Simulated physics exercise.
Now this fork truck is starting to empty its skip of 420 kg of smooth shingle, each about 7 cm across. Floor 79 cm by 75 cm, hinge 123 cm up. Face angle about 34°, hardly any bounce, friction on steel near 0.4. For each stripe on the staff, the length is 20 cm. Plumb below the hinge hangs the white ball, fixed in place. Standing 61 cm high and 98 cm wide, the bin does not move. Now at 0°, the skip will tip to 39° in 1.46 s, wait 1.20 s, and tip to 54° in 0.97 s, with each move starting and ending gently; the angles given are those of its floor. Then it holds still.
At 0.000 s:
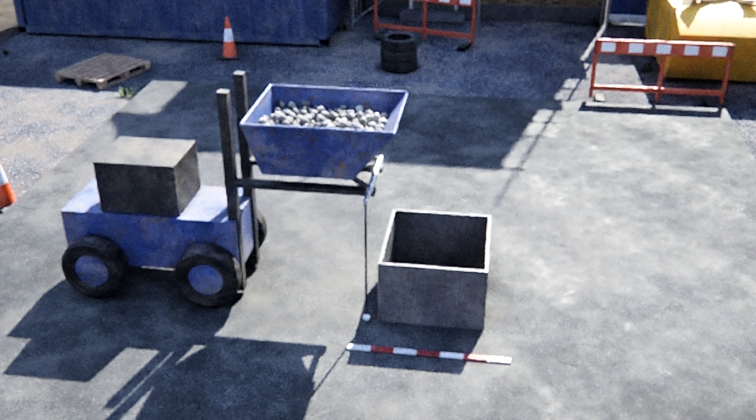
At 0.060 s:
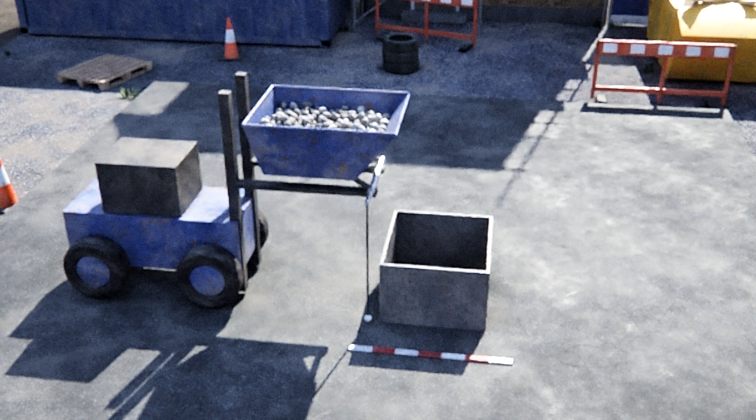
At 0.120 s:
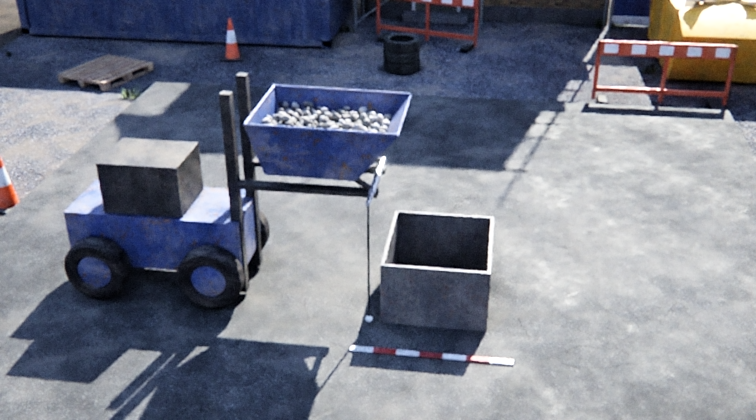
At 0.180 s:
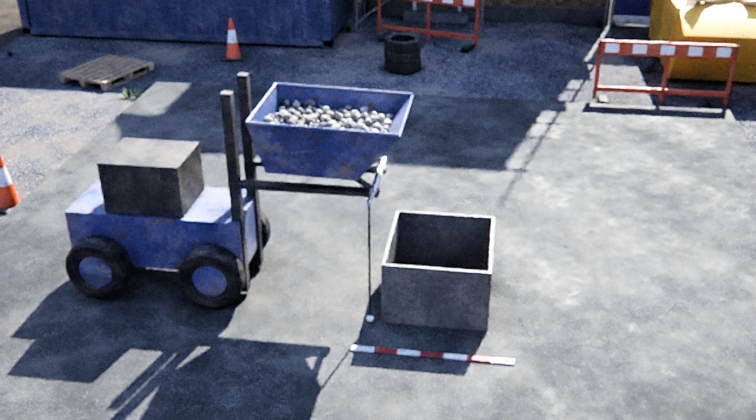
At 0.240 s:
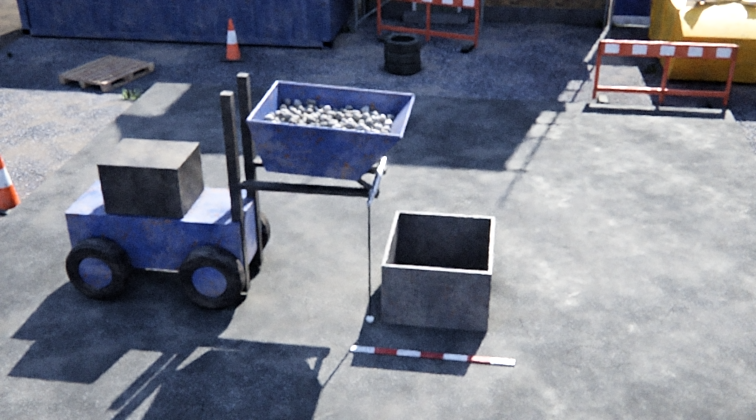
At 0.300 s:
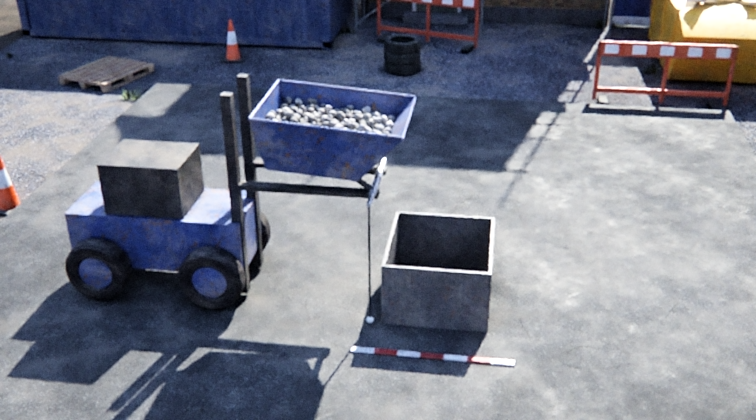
A blue skip full of smooth stones, held up on a fork truck's mast, tilted very slightly toward the right above an open grey bin, while the truck and bin stayed still.
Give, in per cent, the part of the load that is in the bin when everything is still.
Close to 40 in every hundred.
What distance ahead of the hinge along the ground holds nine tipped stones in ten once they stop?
About 120 cm ahead of the hinge.
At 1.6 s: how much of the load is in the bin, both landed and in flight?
0 per cent, give or take.
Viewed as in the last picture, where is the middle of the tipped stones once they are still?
(462, 291).
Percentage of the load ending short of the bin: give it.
Load fraction: Approx. 0 %.
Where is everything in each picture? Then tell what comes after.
Lip at (394, 134), floor tilted 0°, highest stones at (320, 116), in the first frame.
The skip is at 0°, its lip at (396, 135); the top of the load is at (322, 117); the stones move at 0.1 m/s on average, in the second frame.
The skip is at 1°, its lip at (397, 136); the top of the load is at (324, 117); the stones move at 0.1 m/s on average, in the third frame.
Lip at (400, 136), floor tilted 2°, highest stones at (317, 114); the stones move at 0.2 m/s on average, in the fourth frame.
Lip at (401, 137), floor tilted 3°, highest stones at (310, 113); the stones move at 0.2 m/s on average, in the fifth frame.
The skip is at 4°, its lip at (403, 138); the top of the load is at (303, 112); the stones move at 0.3 m/s on average, in the sixth frame.
After 1.1 s the floor is at 33°; 100 % in the skip; the foremost stones are at (409, 152).
After 1.6 s the floor is at 39°; 100 % in the skip; the foremost stones are at (426, 145).
After 4.1 s the floor is at 54°; 90 % in the skip, 9 % in the bin, 1 % beside or beyond the bin; the foremost stones are at (492, 263).
After 6.6 s the floor is at 54°; 52 % in the skip, 40 % in the bin, 8 % beside or beyond the bin; the foremost stones are at (614, 300).
